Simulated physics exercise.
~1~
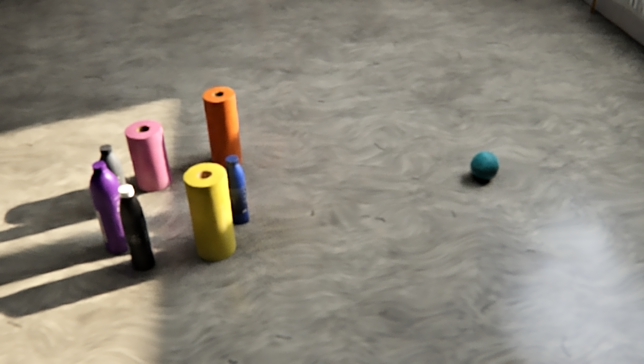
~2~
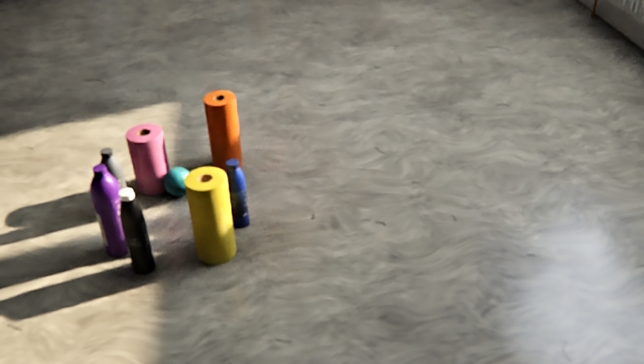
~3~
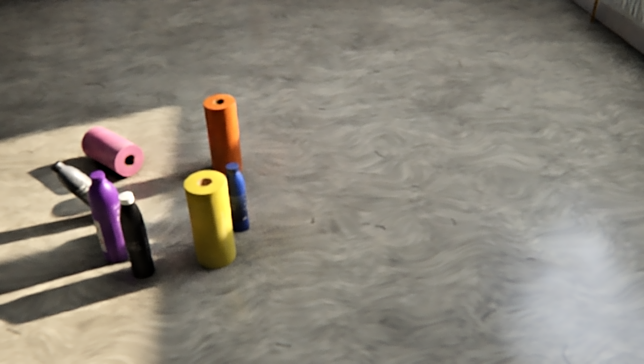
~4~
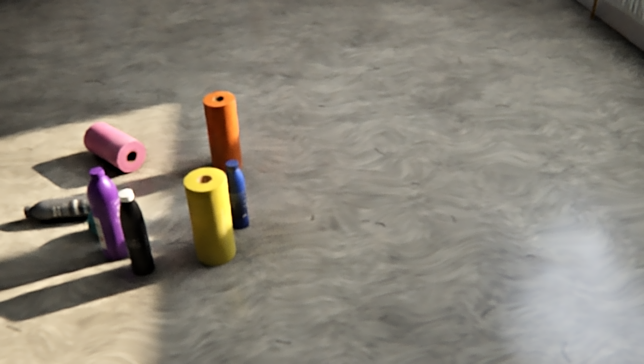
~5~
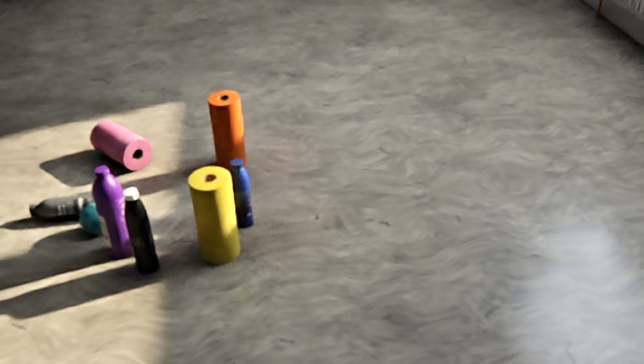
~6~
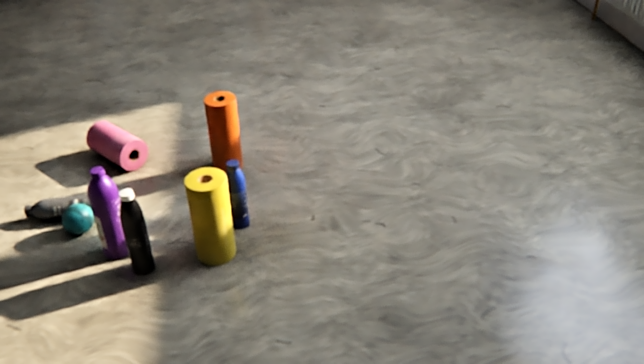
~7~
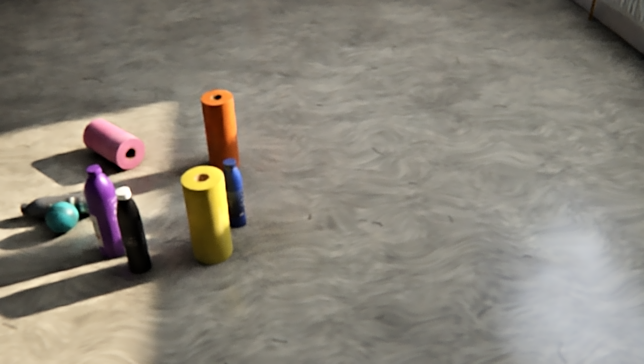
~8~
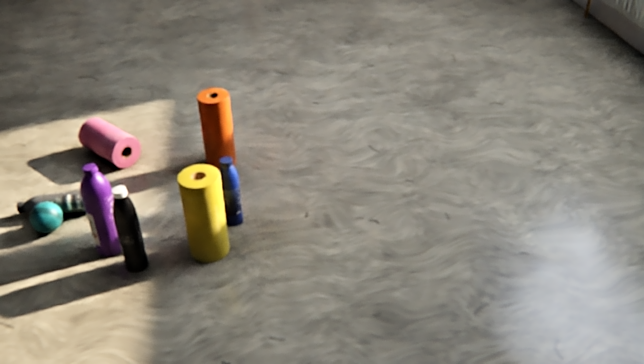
On a flat grey floor with a patch of sunlight at the left, three upright rolls in pink, orange and yellow stand among four bottles, while a turquoise ball sits well off to the right. The ball travels left across the open floor and reaches the group, passing between the rolls. The pink roll topples onto its side and the grey bottle tips over to the left, ending up flat. The ball, briefly out of sight, reappears behind the purple bottle and creeps on to the left, past the fallen grey bottle. At the end the purple, black and blue bottles and the orange and yellow rolls still stand.
